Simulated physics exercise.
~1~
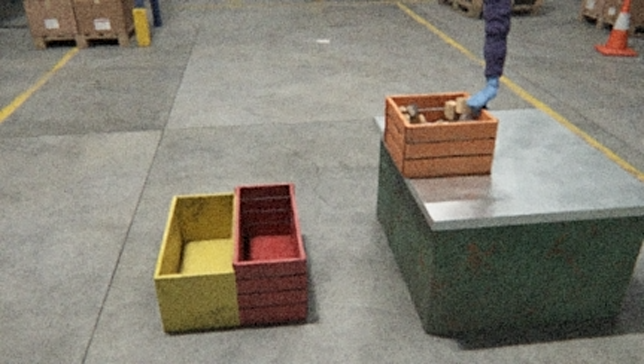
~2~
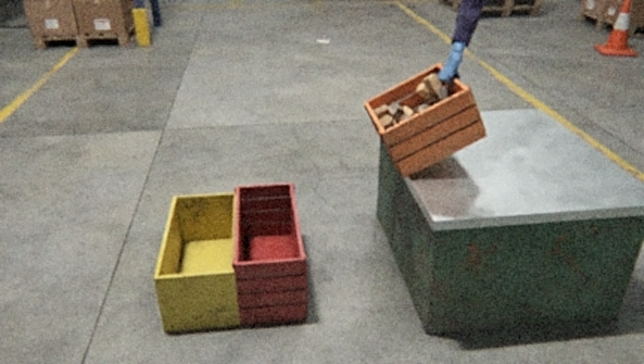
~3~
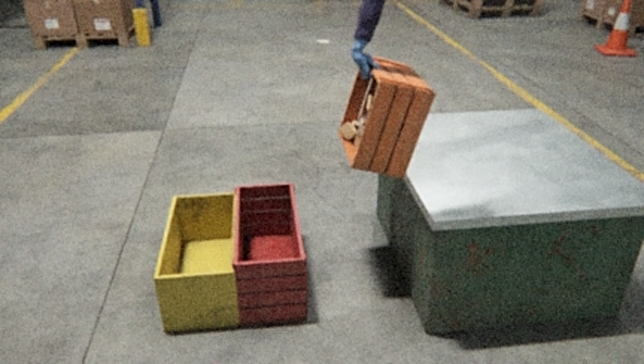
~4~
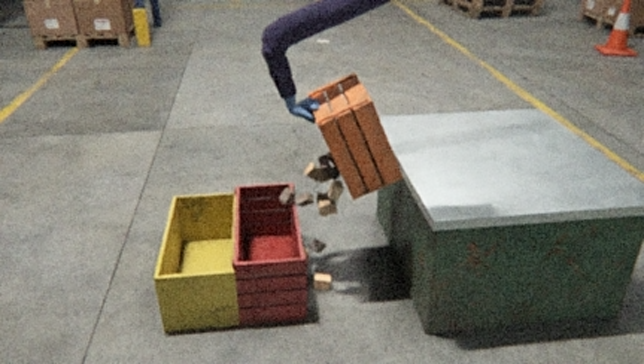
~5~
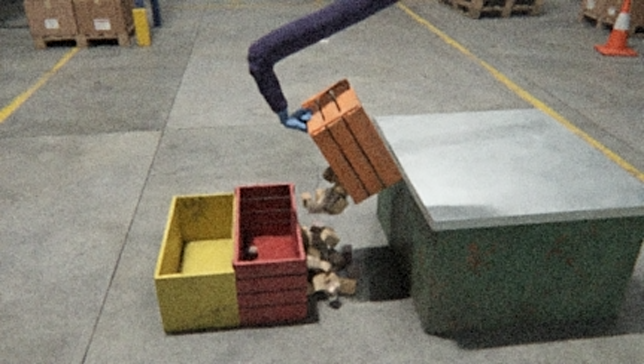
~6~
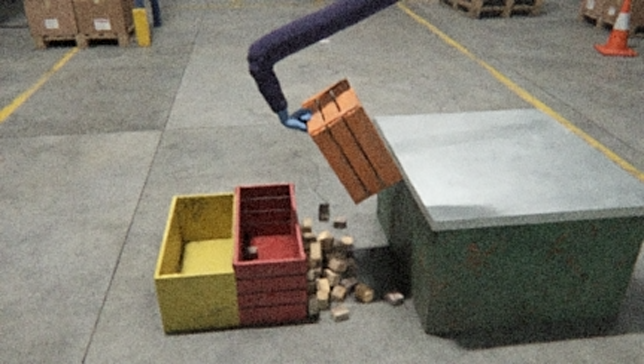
Gloved hand tipping an orange crate off a metal-topped bench, spilling wooden blocks onto the floor beside red and yellow tubs.
